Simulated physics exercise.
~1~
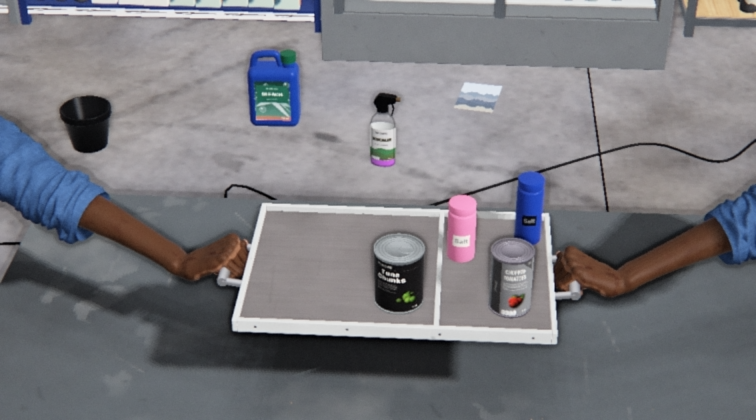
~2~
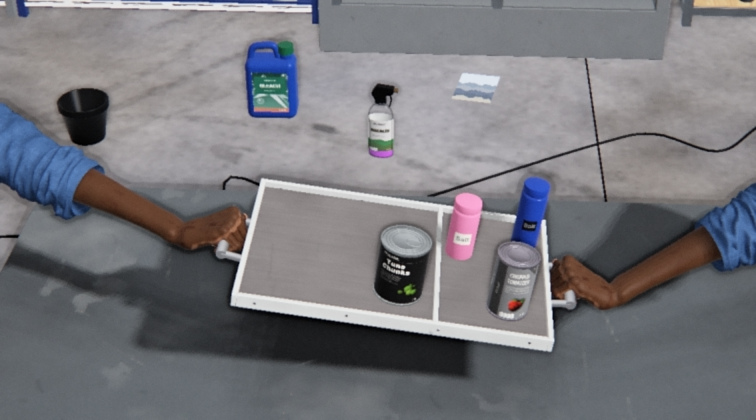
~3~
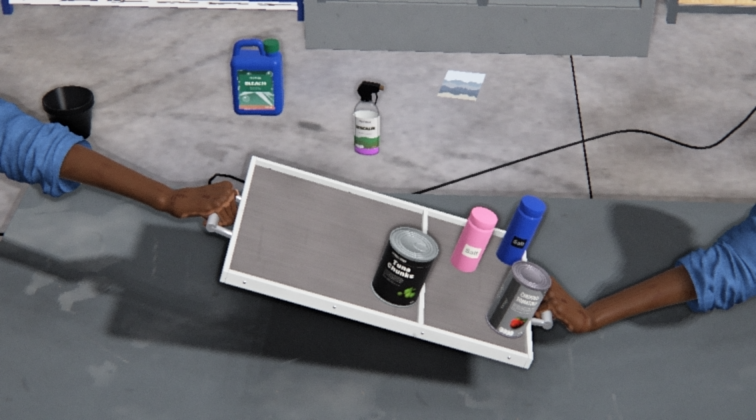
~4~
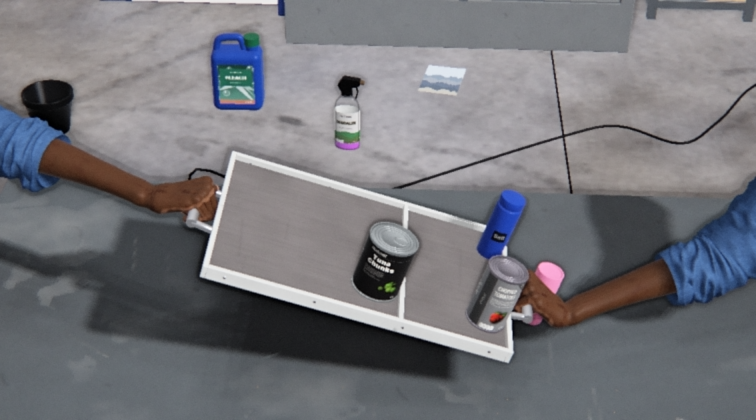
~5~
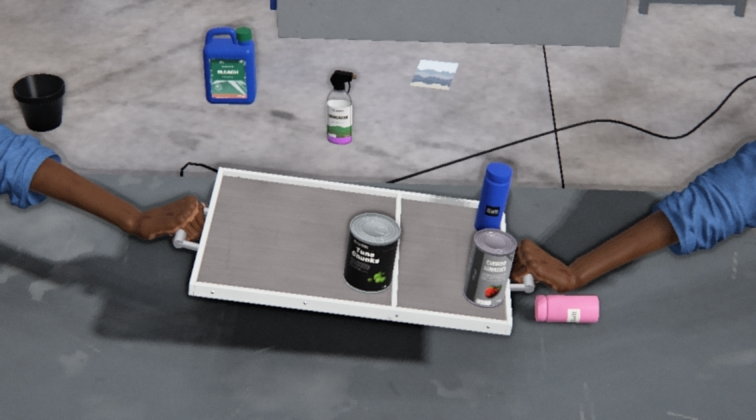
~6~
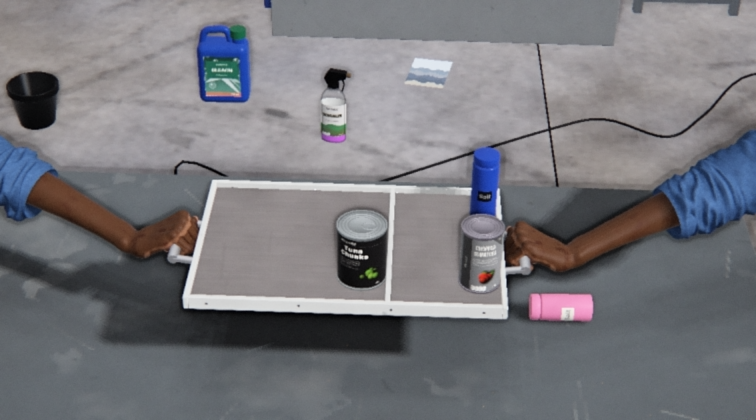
At the start, two hands grip the ends of a white-rimmed tray holding a black tin, a grey tin, a pink shaker and a blue shaker, with a bucket, jug and spray bottle on the floor beyond. The hands tip the tray down towards the right, and its contents lean with it. The pink shaker goes over the right side and drops, upside down, beside the right hand. The hands then bring the tray back to level. At the end, the pink shaker lies on its side to the right, while the blue shaker and both tins stand upright on the tray.
